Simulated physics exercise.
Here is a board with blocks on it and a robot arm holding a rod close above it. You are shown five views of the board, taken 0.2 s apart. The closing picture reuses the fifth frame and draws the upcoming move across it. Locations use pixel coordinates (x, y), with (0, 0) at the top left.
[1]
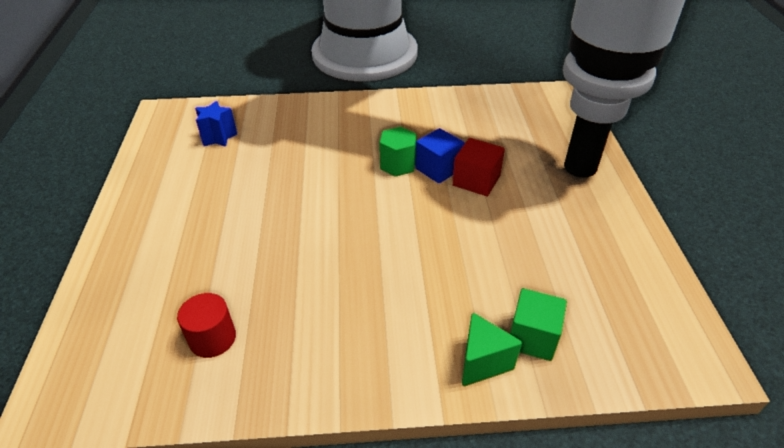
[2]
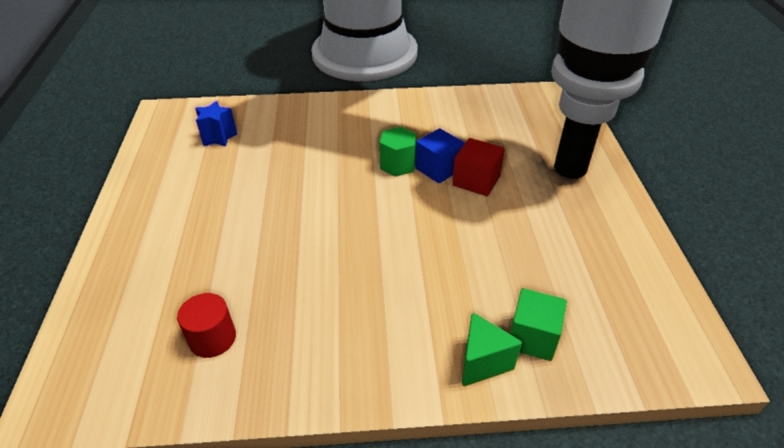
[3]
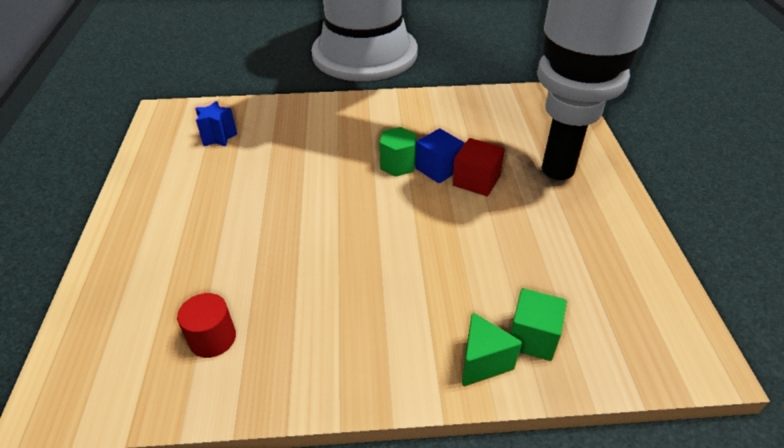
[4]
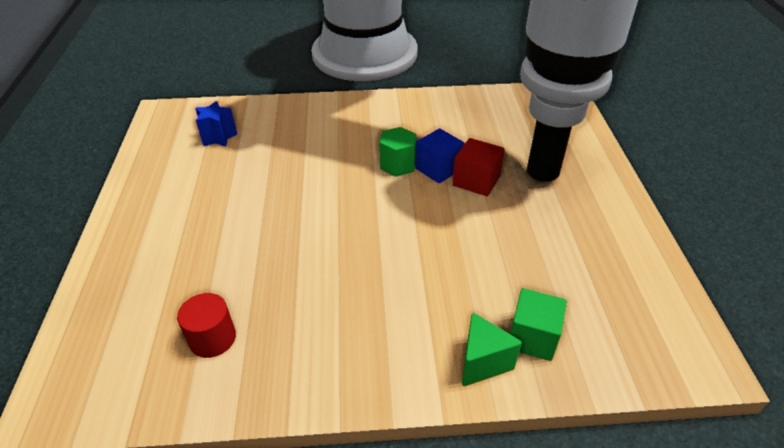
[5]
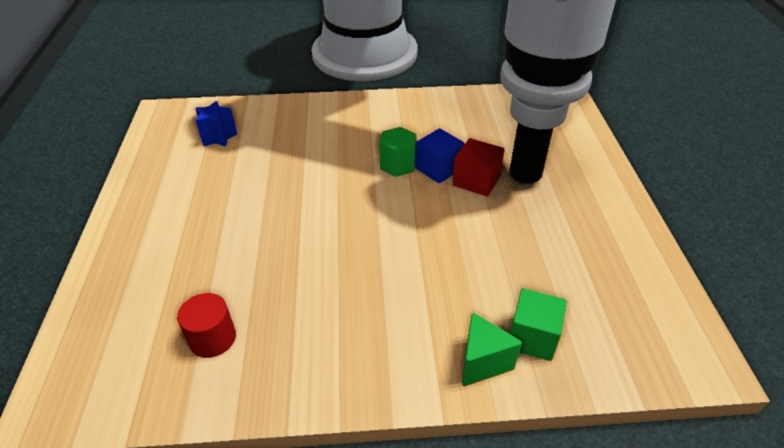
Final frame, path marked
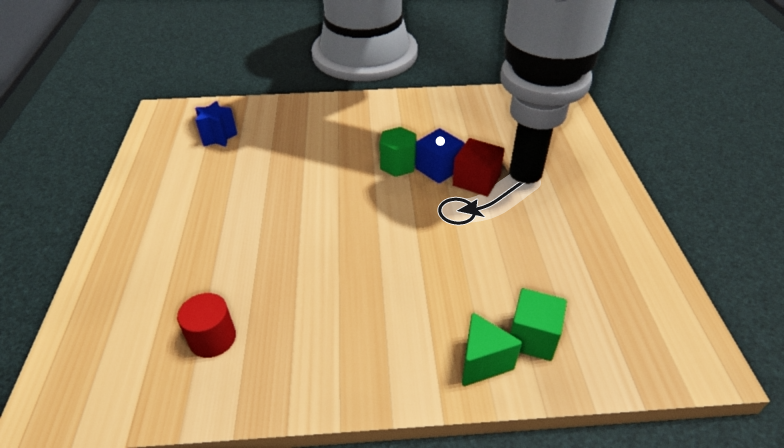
On a wooden board with scattered coloured blocks, a robot arm's black rod slides left toward a still red cube.
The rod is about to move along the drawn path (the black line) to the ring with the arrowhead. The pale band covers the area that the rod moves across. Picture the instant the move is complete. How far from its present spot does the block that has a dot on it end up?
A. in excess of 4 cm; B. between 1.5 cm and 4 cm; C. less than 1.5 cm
C.
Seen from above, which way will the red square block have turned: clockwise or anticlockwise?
The turn is clockwise.
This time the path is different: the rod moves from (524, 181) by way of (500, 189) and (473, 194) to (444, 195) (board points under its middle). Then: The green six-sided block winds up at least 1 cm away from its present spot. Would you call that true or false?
True.
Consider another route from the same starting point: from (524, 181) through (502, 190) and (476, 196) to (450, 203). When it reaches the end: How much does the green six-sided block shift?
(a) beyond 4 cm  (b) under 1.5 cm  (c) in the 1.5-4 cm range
It's c.
Path on the board, from (524, 181) via (506, 194) and (485, 206), ending at (457, 211); the dot is on the blue square block.
On the path given first. Halfway along, rod at (497, 193); red square block at (475, 153), turned 15° clockwise.
At the end, rod at (458, 203); blue square block at (438, 136); red square block at (468, 157), turned 50° clockwise.
